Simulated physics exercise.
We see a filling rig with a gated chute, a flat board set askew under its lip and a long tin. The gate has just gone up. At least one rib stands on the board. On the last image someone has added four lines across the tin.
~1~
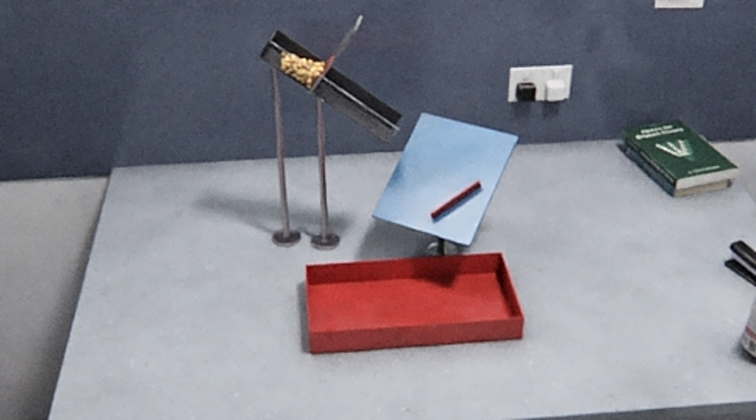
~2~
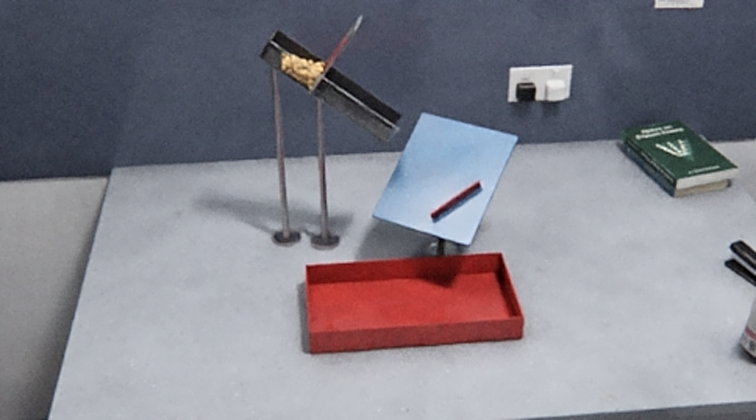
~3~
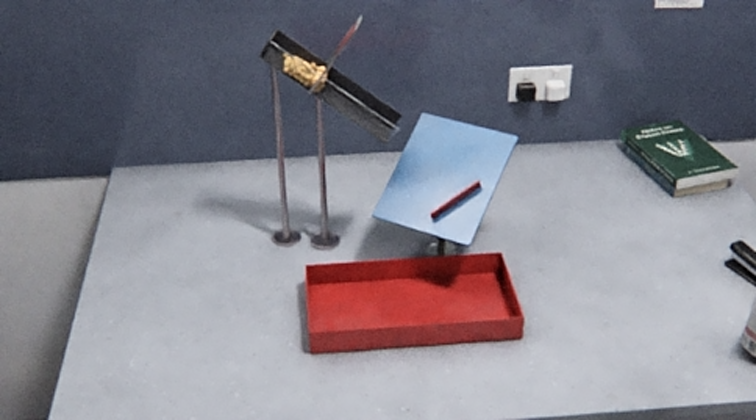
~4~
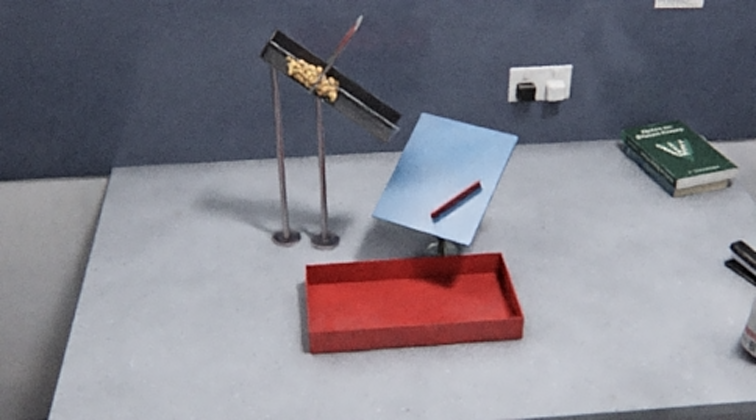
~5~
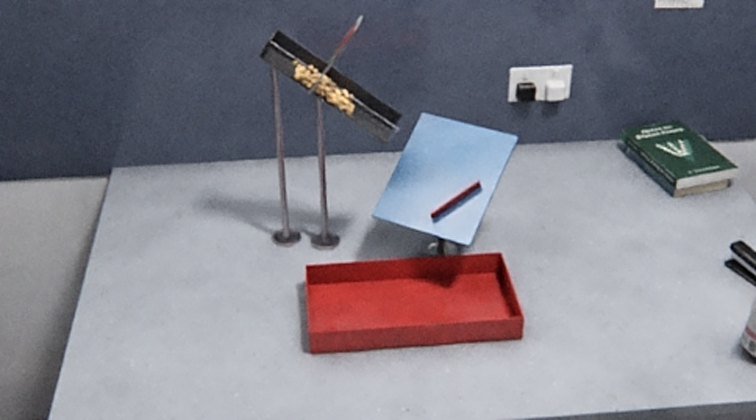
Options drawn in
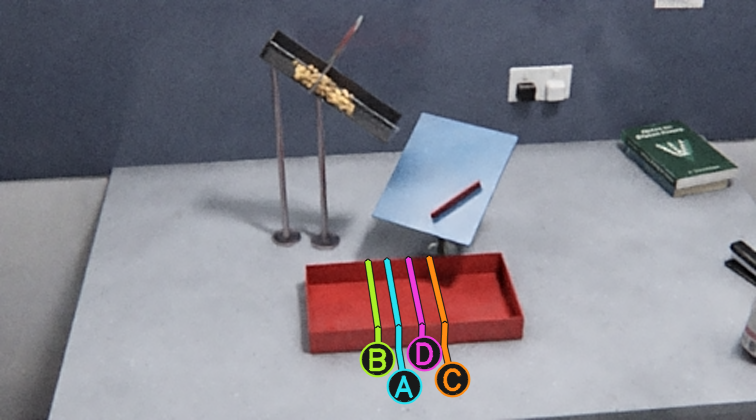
On a pale grey tabletop against a dark blue-grey wall, seen from slightly above by a still camera, a black chute slopes down to the right on two metal stands. Below it are a tilted light-blue board with one dark red rib and an empty red tin, with a green book at right. Behind the raised gate, the beige chickpeas slide a short way down the chute, stretching out.
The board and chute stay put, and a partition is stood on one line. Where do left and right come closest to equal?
Go for A.
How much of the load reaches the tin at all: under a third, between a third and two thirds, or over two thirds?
Over two thirds.
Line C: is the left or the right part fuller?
Left.
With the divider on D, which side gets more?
More lands on the left.
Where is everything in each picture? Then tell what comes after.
Load behind the gate near (304, 69), dried chickpeas; lip of the chute near (389, 137), sloping gently, in the first frame.
Middle of the board near (445, 176), tilted fairly steeply; middle of its low edge near (419, 230); of its high edge near (469, 124), in the second frame.
Front corners of the tin near (310, 332) and (524, 317), empty; front of the load near (322, 85), in the third frame.
Middle of the load near (314, 79); its front near (334, 96), close to a quarter of the way to the lip; rib from (479, 180) to (430, 214), in the fourth frame.
Middle of the load near (322, 87); its front near (351, 109), close to half of the way to the lip, in the fifth frame.
On the marked copy, line A crosses the front rim at (398, 326); line B crosses the front rim at (377, 327); line C crosses the front rim at (444, 323); line D crosses the front rim at (422, 324).
With A, of what is caught, close to a third on the left of the divider, close to two thirds on the right.
With B, of what is caught, only a few on the left of the divider, all but a few on the right.
With C, of what is caught, all but a few on the left of the divider, only a few on the right.
With D, of what is caught, all but a few on the left of the divider, a small share on the right.
